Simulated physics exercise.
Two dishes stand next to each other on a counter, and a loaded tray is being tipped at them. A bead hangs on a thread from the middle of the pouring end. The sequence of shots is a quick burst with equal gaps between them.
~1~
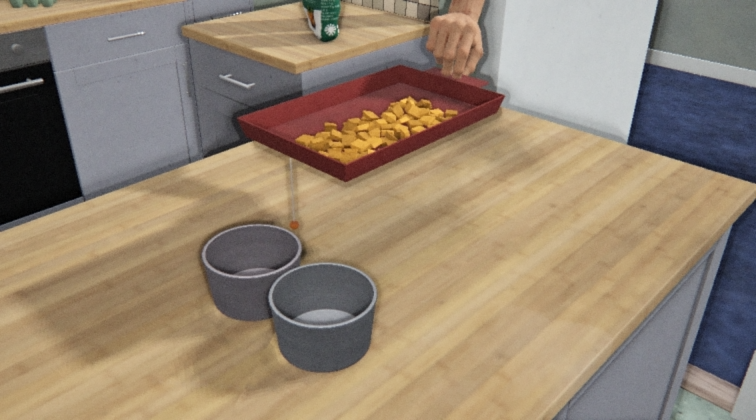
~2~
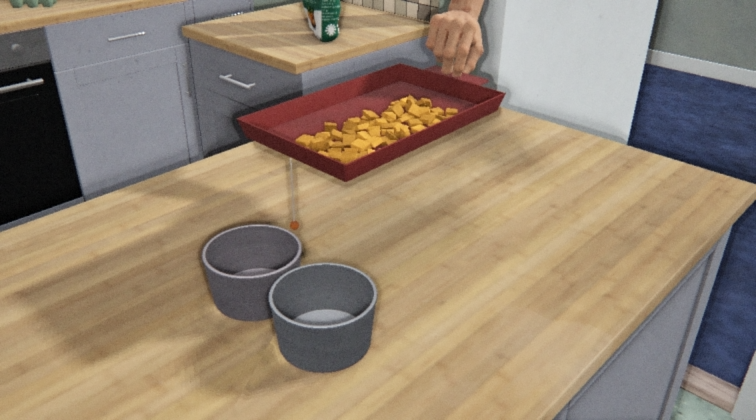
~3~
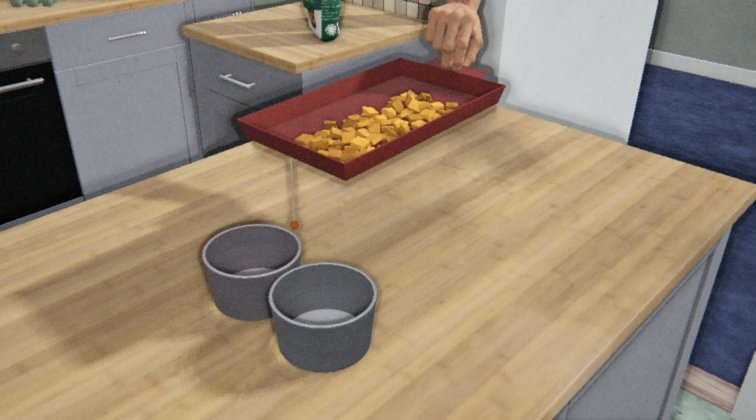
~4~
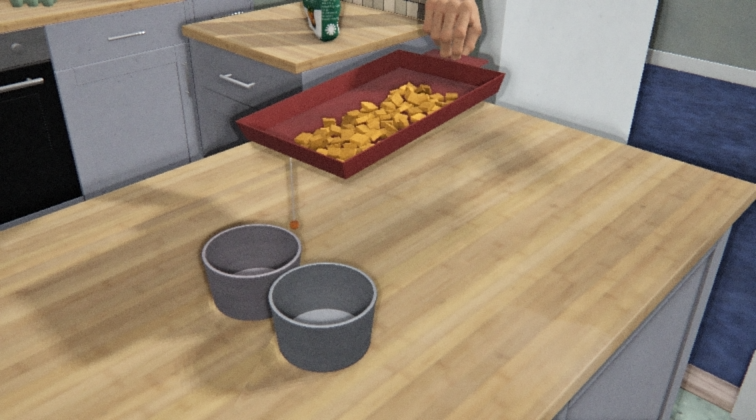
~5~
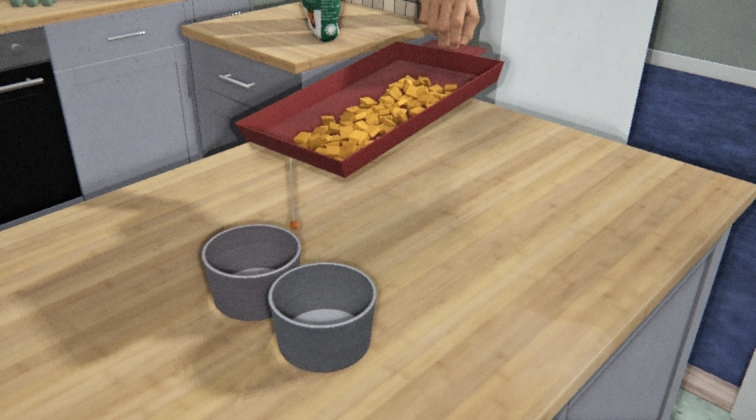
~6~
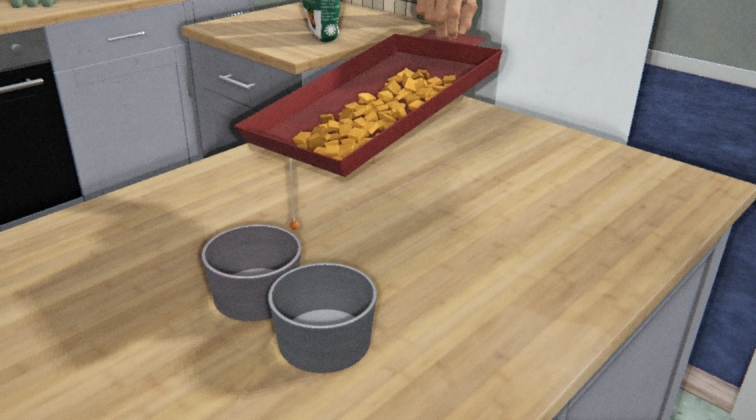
In this clip, a hand holds a red tray of small orange-brown pieces above a wooden counter with two empty gray dishes, then gradually tilts it slightly toward its near left corner while the pieces shift a little within it.
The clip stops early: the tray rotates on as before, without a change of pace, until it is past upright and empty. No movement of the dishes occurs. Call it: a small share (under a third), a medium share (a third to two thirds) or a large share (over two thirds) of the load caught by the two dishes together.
Medium.
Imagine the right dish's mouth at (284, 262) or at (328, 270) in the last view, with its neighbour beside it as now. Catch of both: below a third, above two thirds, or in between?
On the first try the answer is over two thirds, and on the second it is above two thirds.
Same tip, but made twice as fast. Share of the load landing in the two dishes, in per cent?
I'd put it near 40 per cent.
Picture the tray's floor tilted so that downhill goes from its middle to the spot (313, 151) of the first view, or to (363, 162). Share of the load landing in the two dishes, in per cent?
For the first aim it is 90 in a hundred, for the second 60 in a hundred.
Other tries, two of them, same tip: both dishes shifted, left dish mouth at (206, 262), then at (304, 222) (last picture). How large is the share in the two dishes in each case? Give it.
Trial 1 near 20 percent, trial 2 near 0 percent.
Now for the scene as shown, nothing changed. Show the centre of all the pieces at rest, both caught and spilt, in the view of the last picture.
Somewhere around (240, 276) in the last picture.
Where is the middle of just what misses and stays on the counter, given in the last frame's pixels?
Approximately (231, 255).
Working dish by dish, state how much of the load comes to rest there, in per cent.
Left 50 per cent, right 0 per cent.
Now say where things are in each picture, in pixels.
Corners of the pouring end near (245, 118) and (346, 161), level; middle of the load near (386, 128), small crackers; left dish near (215, 288); right dish near (285, 337); bead on its thread near (294, 225), in the first frame.
Corners of the pouring end near (245, 118) and (345, 161), level; middle of the load near (386, 128), in the second frame.
Corners of the pouring end near (245, 119) and (345, 160), tipped barely, lowest at the left corner; middle of the load near (386, 124), in the third frame.
Corners of the pouring end near (244, 120) and (343, 158), tipped a little, lowest at the left corner; middle of the load near (385, 119), in the fourth frame.
Corners of the pouring end near (243, 122) and (342, 157), tipped a little, lowest at the left corner; middle of the load near (384, 114), in the fifth frame.
Corners of the pouring end near (242, 124) and (340, 157), tipped a little, lowest at the left corner; middle of the load near (370, 113); left dish near (215, 288); right dish near (284, 337), in the sixth frame.
Shortly afterwards, tray tipped steeply; the whole lot on the tray.
Next, tray tipped right over; the bulk on the tray; a little in the left dish; a little outside both; only a few in the air.
Some moments later, tray tipped past a quarter turn; near half in the left dish; near half outside both.
In the end, tray tipped past a quarter turn; none at all in the right dish; near half in the left dish; near half outside both.
